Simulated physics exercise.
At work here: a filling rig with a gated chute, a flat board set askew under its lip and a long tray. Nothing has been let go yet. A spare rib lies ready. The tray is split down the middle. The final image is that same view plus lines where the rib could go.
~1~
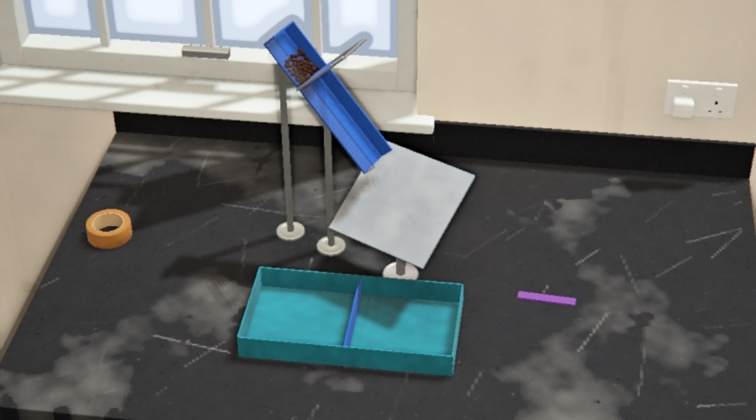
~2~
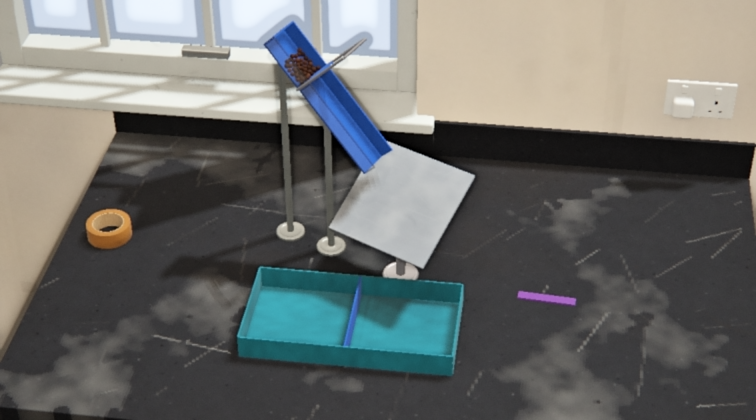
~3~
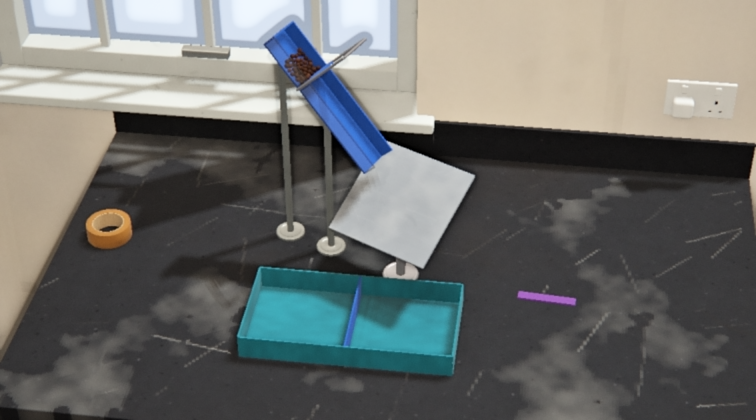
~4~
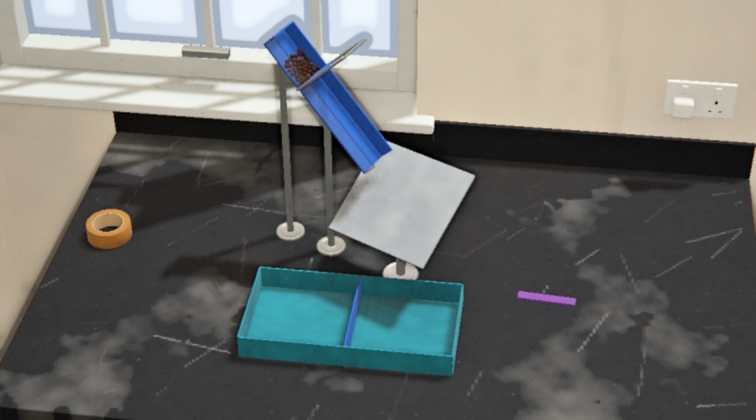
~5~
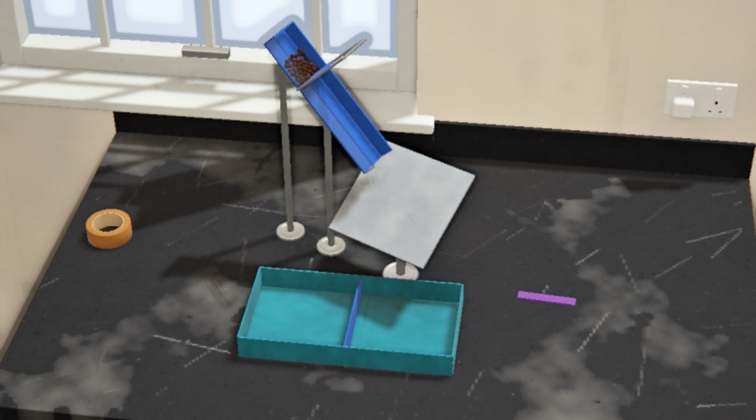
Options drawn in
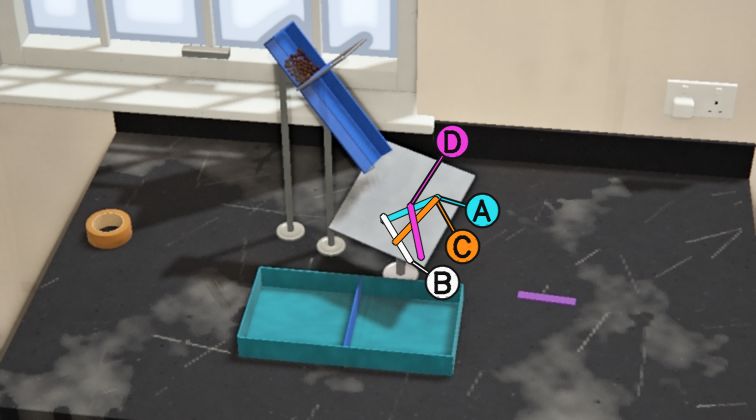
We see small brown pieces resting behind a closed gate in a sloping blue chute, above a tilted grey board and a divided teal tray, with orange tape and a purple strip nearby on the dark countertop; nothing visibly moves.
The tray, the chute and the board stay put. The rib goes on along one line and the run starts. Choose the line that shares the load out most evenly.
The best line is C.
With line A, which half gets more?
Left.
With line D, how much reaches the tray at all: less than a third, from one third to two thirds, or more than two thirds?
Line D gives more than two thirds.
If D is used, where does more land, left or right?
Right.
On the marked copy, line A from (437, 197) to (384, 220); line B from (383, 216) to (410, 260); line C from (435, 199) to (395, 242); line D from (410, 205) to (421, 257).
With A, of what is caught, nearly all in the left half, a small part in the right.
With B, of what is caught, a small part in the left half, nearly all in the right.
With C, of what is caught, about half in the left half, about half in the right.
With D, of what is caught, a small part in the left half, nearly all in the right.
